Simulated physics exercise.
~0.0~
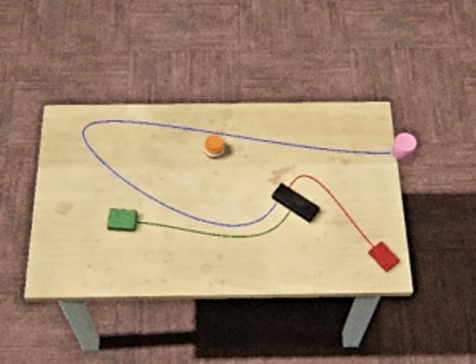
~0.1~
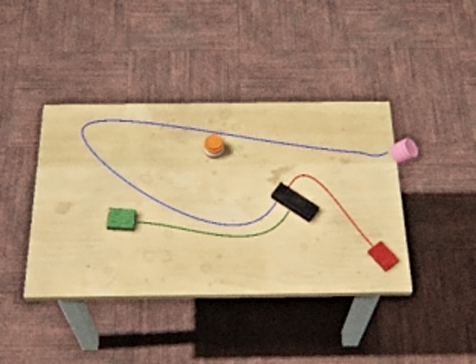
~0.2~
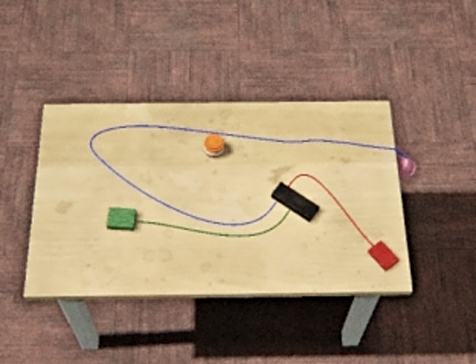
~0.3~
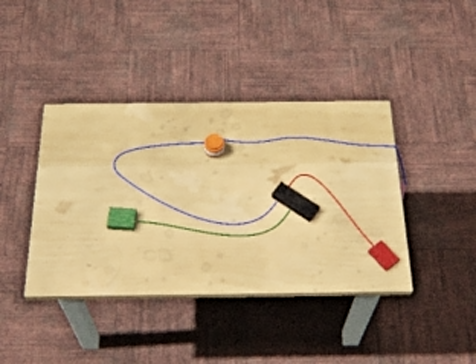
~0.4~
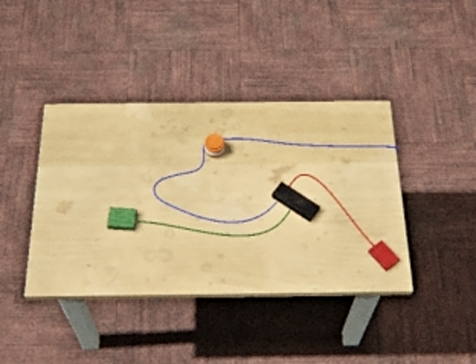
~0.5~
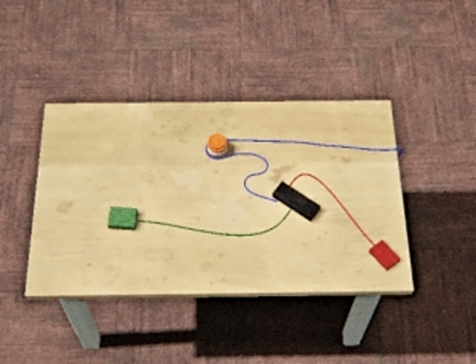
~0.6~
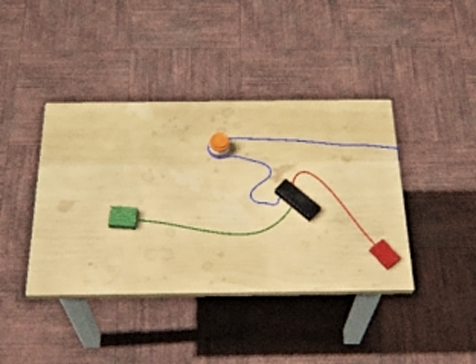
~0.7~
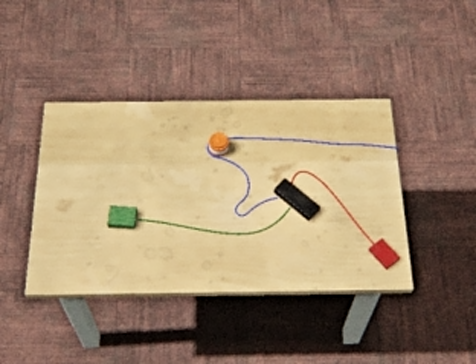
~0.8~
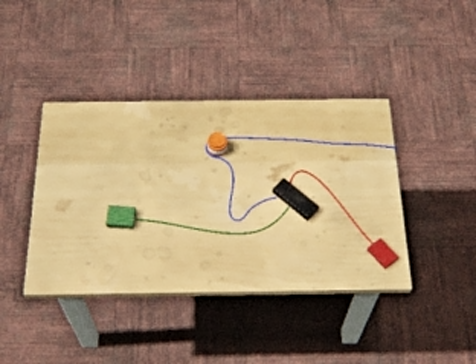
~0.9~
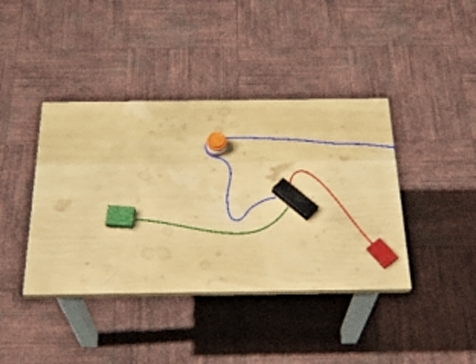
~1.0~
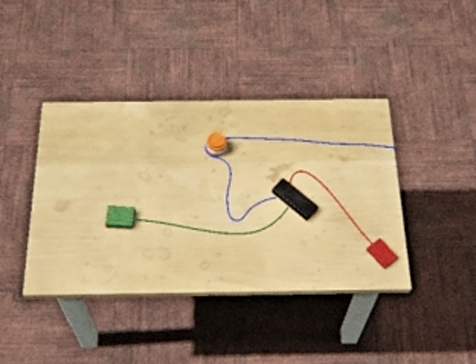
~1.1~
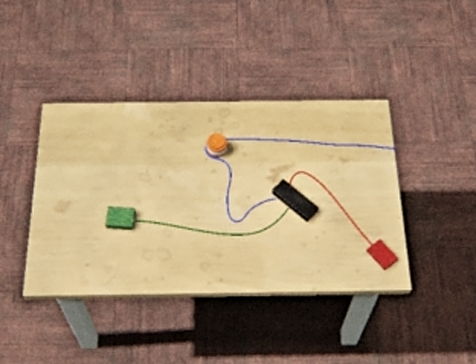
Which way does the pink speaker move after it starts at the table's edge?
The pink speaker moves down, dropping past the right edge of the table until it is out of sight.
